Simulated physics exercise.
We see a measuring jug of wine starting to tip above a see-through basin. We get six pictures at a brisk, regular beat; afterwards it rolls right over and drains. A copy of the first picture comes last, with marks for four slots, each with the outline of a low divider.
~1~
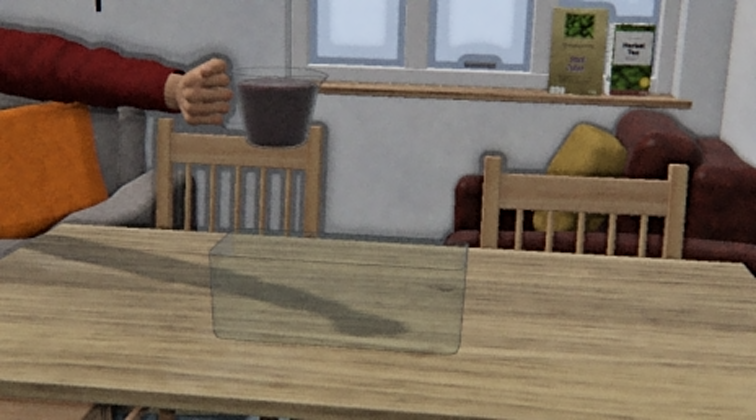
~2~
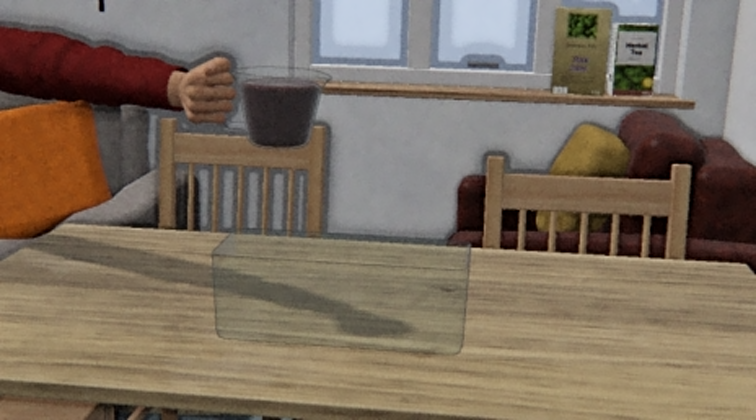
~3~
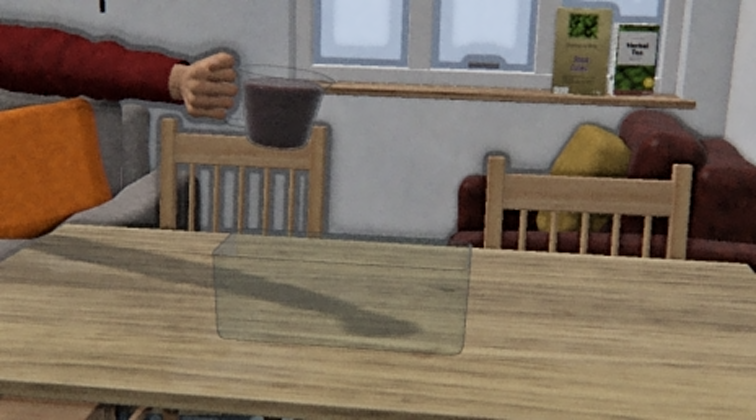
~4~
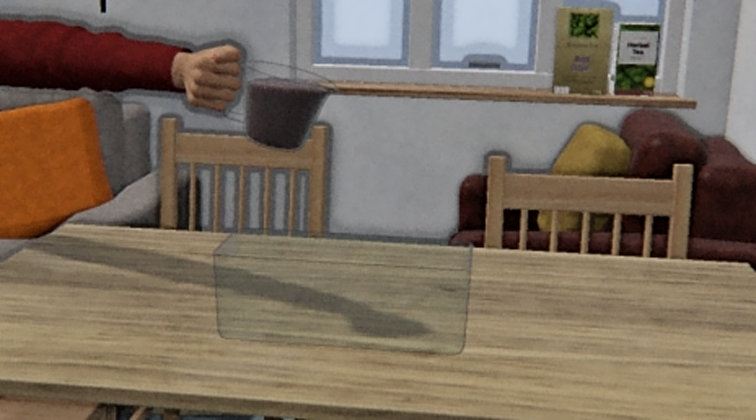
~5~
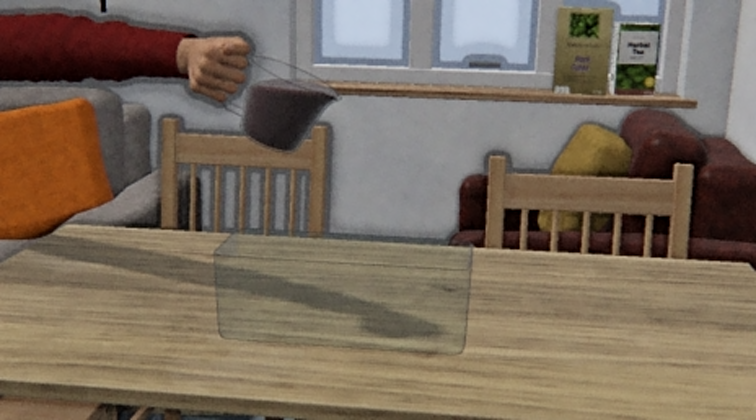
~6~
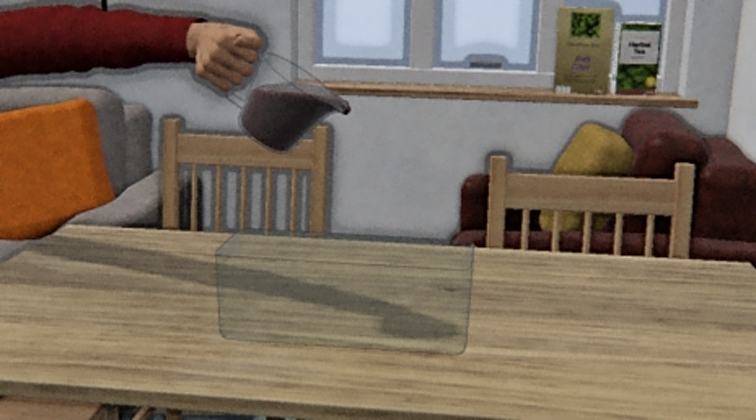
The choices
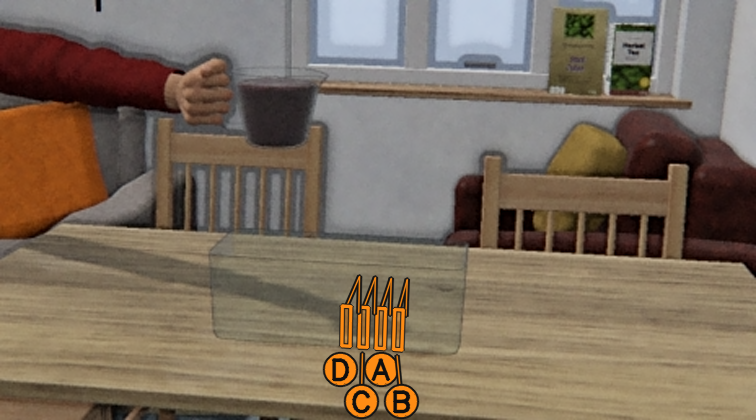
Above a clear basin on a wooden table, a hand tilts a jug of dark wine rightward to its lip.
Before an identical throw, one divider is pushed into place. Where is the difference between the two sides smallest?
Take C.
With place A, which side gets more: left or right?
The left side.
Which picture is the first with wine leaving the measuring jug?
In picture 6.
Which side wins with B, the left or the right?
The left one.
On the marked copy, A at (379, 354); B at (397, 355); C at (362, 353); D at (345, 352).
With A, about 74 % ends left of the wall and 22 % right of it; 4 % is lost outside.
With B, about 91 % ends left of the wall and 4 % right of it; 5 % is lost outside.
With C, about 47 % ends left of the wall and 51 % right of it.
With D, about 20 % ends left of the wall and 79 % right of it.
